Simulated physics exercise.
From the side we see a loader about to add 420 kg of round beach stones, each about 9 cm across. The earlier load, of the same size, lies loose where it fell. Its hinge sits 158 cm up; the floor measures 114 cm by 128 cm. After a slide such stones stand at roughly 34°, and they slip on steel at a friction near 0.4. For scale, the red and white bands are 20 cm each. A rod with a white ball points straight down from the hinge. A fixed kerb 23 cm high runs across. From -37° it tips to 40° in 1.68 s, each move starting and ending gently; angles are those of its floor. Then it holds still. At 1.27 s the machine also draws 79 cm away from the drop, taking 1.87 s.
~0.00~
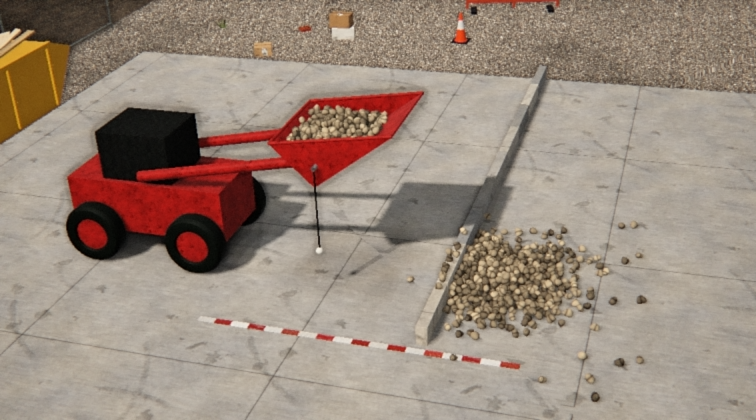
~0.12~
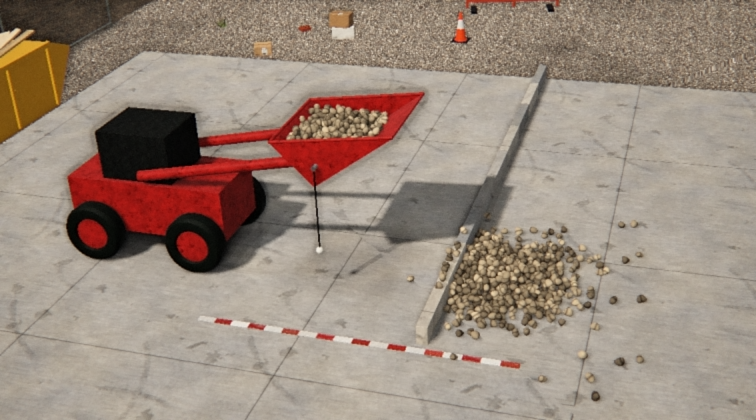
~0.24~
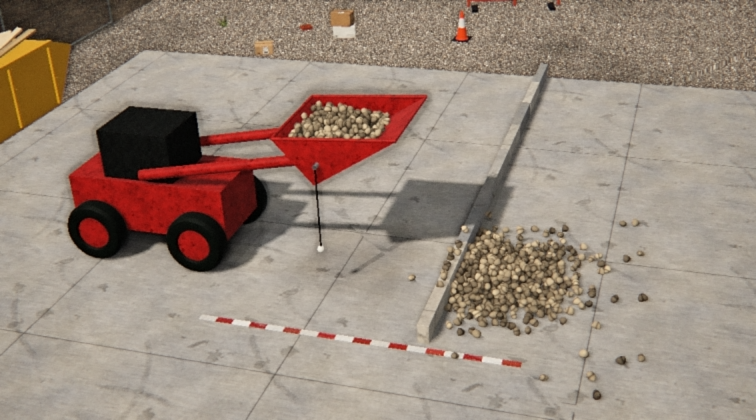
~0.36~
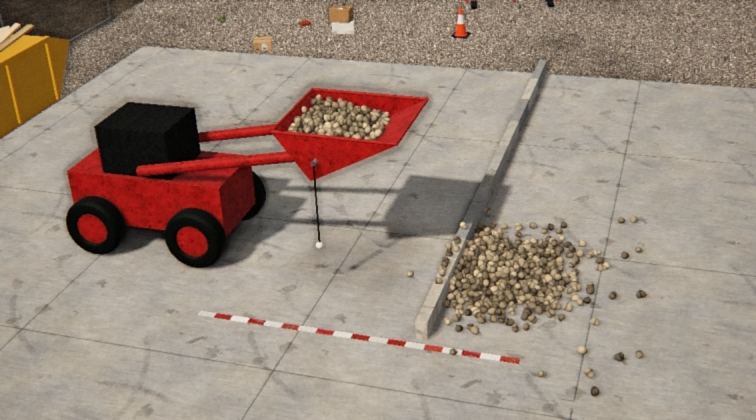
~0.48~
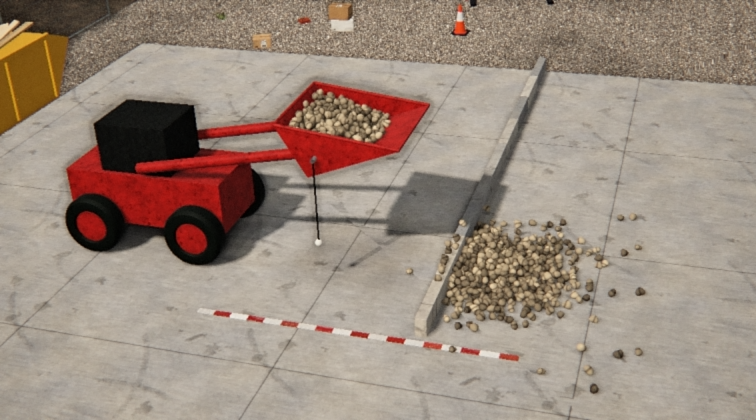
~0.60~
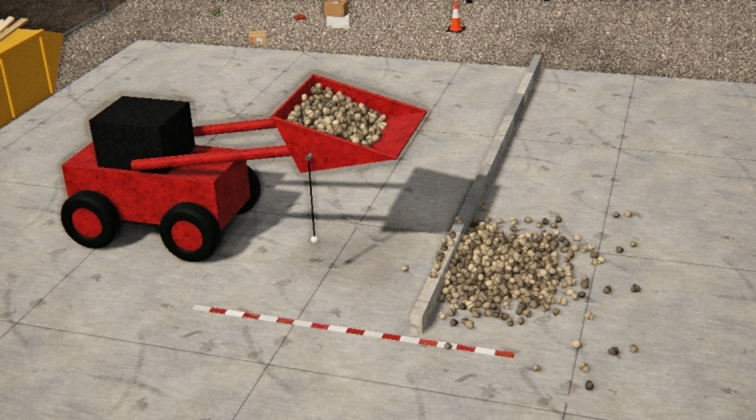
A red loader held a bucket of round stones near a low kerb, with a loose heap lying beyond it, and slowly tilted the bucket's front edge downward, the stones shifting slightly inside.
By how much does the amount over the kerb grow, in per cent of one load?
Close to 1 parts in a hundred.
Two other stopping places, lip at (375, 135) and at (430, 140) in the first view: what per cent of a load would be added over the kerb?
Near 0 per cent from the first place, 40 from the second.
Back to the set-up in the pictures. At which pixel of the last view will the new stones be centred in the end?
Around (414, 255).
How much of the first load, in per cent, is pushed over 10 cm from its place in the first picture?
Roughly 0 per cent of them.
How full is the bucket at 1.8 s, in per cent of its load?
It holds some 35 per cent.
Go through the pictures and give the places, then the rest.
In the first frame, the bucket is at -37°, its lip at (392, 137); the top of the load is at (346, 119). The earlier load is highest near (449, 260), 28 cm above ground level, 3 % on this side of the kerb, 97 % over the kerb.
The second frame shows lip at (393, 138), floor tilted -36°, highest stones at (347, 119); the stones move at 0.1 m/s on average.
The third frame shows lip at (396, 141), floor tilted -33°, highest stones at (331, 115); the stones move at 0.1 m/s on average.
In the fourth frame, the bucket is at -28°, its lip at (397, 144); the top of the load is at (327, 108); the stones move at 0.2 m/s on average.
In the fifth frame, the bucket is at -22°, its lip at (399, 151); the top of the load is at (320, 101); the stones move at 0.2 m/s on average.
In the sixth frame, the bucket is at -15°, its lip at (397, 158); the top of the load is at (314, 96); the stones move at 0.2 m/s on average.
After 1.3 s the floor is at 28°; in per cent of one load, 100 in the bucket, 3 on this side of the kerb, 97 over the kerb; the foremost stones are at (621, 292).
After 1.8 s the floor is at 40°; in per cent of one load, 37 in the bucket, 66 on this side of the kerb, 97 over the kerb; the foremost stones are at (621, 292).
After 3.6 s the floor is at 40°; in per cent of one load, 0 in the bucket, 102 on this side of the kerb, 98 over the kerb; the foremost stones are at (621, 292).
After 6.4 s the floor is at 40°; in per cent of one load, 0 in the bucket, 102 on this side of the kerb, 98 over the kerb; the foremost stones are at (621, 292). Net gain over the kerb, 1.
